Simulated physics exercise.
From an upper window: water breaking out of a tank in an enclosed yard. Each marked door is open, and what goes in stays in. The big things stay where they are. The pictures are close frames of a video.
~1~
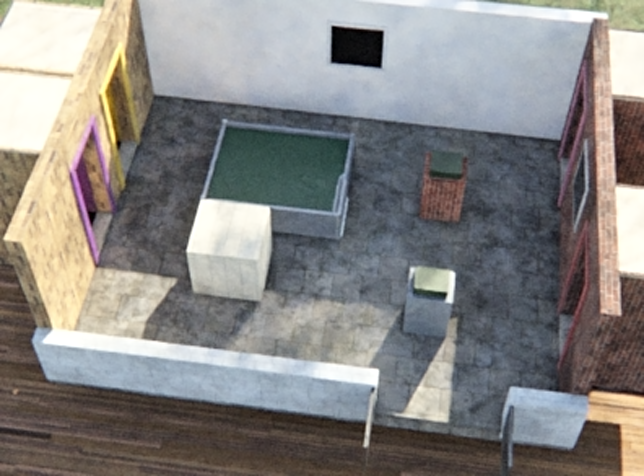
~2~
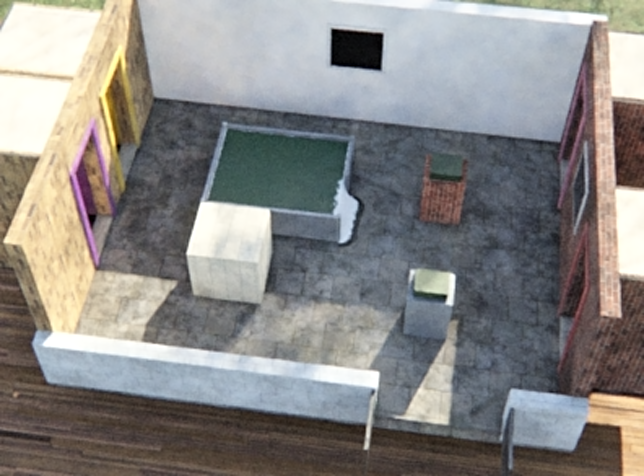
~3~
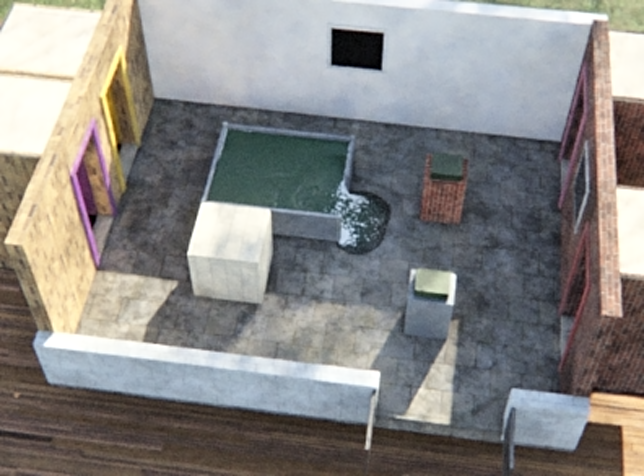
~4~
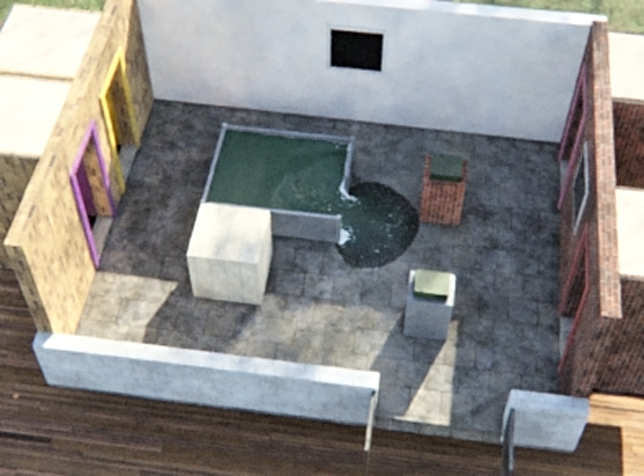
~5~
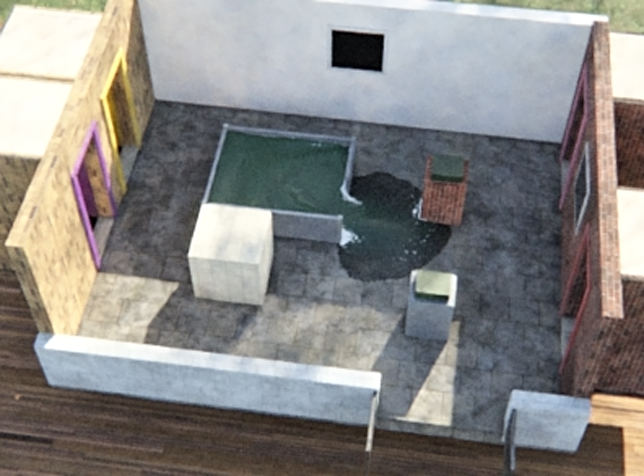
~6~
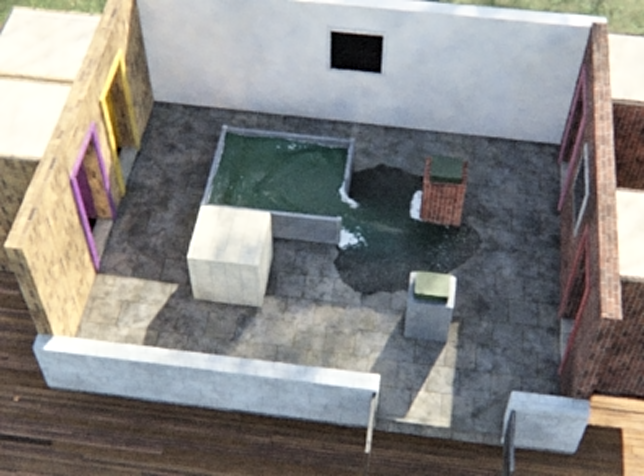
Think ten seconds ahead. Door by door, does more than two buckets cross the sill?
The red door lets in a lot; the purple door admits no more than that; the pink door admits no more than that; the yellow door admits no more than that.
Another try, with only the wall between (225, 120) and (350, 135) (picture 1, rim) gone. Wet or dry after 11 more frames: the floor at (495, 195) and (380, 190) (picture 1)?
As listed: Awash, free of water.
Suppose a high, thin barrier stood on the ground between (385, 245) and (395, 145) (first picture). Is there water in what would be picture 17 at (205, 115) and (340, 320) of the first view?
One after the other: Dry, wet.
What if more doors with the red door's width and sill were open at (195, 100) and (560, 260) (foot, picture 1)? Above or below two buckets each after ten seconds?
One after the other: Is under, lets more in.
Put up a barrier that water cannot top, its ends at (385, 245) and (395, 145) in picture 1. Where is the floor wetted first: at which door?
I say the red one.
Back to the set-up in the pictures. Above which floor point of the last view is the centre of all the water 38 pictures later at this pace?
Close to (395, 238).
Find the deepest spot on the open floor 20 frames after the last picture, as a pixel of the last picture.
Roughly at (549, 425).
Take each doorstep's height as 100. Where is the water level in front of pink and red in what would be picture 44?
About 70 and 160 per cent.
A moment on, water covers 20 % of the floor; the red door not reached, the purple door not reached, the pink door not reached, the yellow door not reached.
Next, water covers 30 % of the floor; the red door under two buckets in, the purple door not reached, the pink door not reached, the yellow door not reached.
Then, water covers 40 % of the floor; the red door over two buckets in, the purple door not reached, the pink door wet at the sill, nothing in, the yellow door not reached.
Later, water covers 55 % of the floor; the red door far over two buckets in, the purple door not reached, the pink door wet at the sill, nothing in, the yellow door not reached.
In the end, water covers 75 % of the floor; the red door far over two buckets in, the purple door not reached, the pink door wet at the sill, nothing in, the yellow door not reached.
